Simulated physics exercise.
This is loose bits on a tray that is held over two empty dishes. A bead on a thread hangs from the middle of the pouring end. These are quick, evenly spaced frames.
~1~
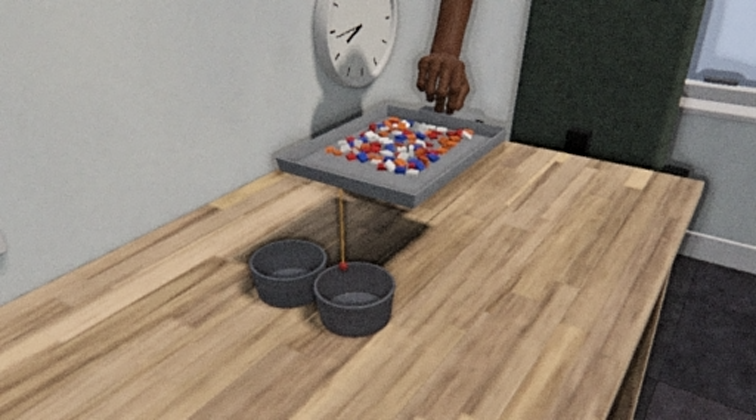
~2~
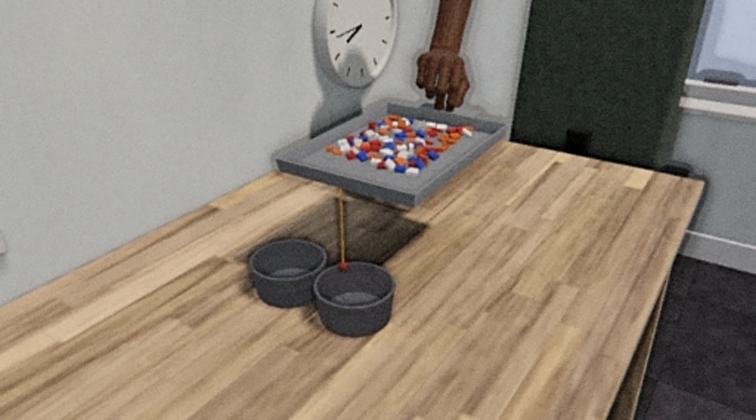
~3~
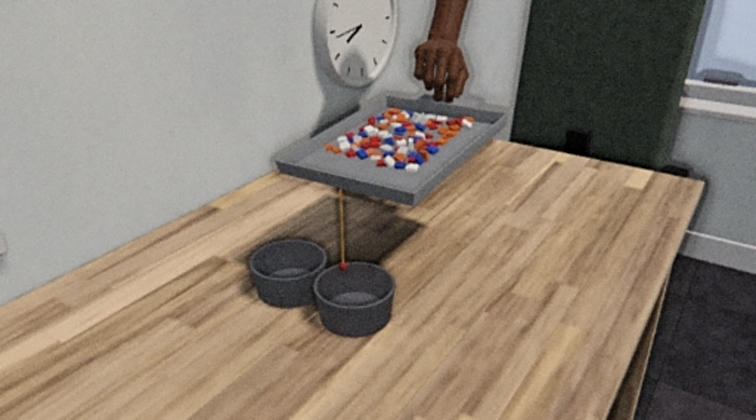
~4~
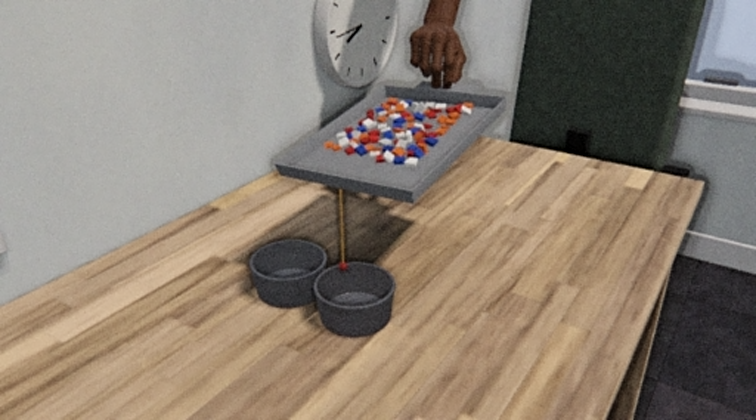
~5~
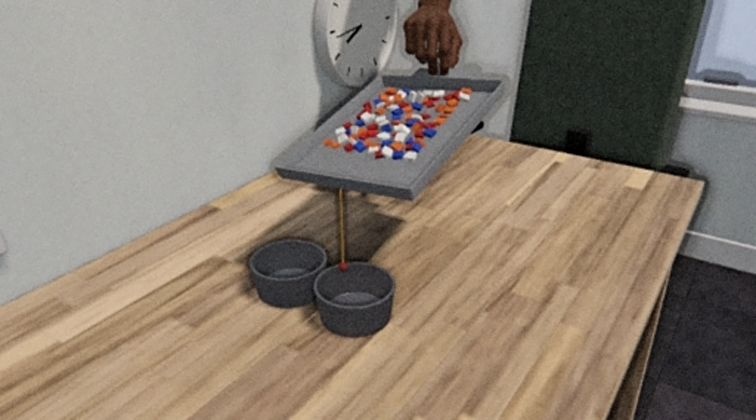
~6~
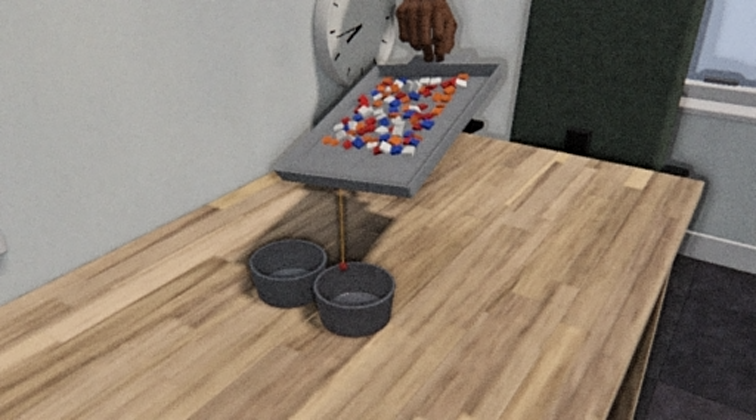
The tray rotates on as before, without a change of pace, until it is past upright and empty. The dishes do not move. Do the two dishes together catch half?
The two hold the larger part of the load.
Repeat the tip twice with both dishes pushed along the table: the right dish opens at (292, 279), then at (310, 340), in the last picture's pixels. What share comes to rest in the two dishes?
About 80 and 0 per cent.
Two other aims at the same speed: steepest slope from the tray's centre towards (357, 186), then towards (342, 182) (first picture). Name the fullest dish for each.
First the right one, then the dish on the left.
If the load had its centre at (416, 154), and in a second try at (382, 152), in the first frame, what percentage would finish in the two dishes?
Near 70 % and 80 %.
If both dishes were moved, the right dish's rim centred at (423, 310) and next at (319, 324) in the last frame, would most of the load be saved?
One: Under half. Two: Below a half.
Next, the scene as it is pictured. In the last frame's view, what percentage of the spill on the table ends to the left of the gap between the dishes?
It comes to 90 per cent or so.
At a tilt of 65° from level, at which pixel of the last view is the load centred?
At about (310, 164).
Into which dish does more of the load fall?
It is the left one.
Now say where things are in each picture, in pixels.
Corners of the pouring end at (279, 157) and (414, 193), level; middle of the load at (401, 145), mosaic tiles; left dish at (264, 289); right dish at (332, 317); bead on its thread at (343, 266), in the first frame.
Corners of the pouring end at (279, 158) and (413, 193), level; middle of the load at (401, 144), in the second frame.
Corners of the pouring end at (278, 160) and (413, 191), tipped barely, lowest at the left corner; middle of the load at (400, 139), in the third frame.
Corners of the pouring end at (278, 162) and (411, 189), tipped a little, lowest at the left corner; middle of the load at (399, 131), in the fourth frame.
Corners of the pouring end at (277, 165) and (409, 187), tipped clearly, lowest at the left corner; middle of the load at (397, 123), in the fifth frame.
Corners of the pouring end at (277, 168) and (407, 185), tipped clearly, lowest at the left corner; middle of the load at (395, 116); left dish at (264, 289); right dish at (332, 317), in the sixth frame.
Soon, tray tipped steeply; nearly all on the tray; a stray few in the air.
A while on, tray tipped past a quarter turn; about half on the tray; about a quarter in the left dish; a small part outside both; a small part in the air.
Towards the end, tray tipped past a quarter turn; most in the left dish; about a quarter outside both.
Finally, tray tipped past a quarter turn; none in the right dish; most in the left dish; about a quarter outside both.
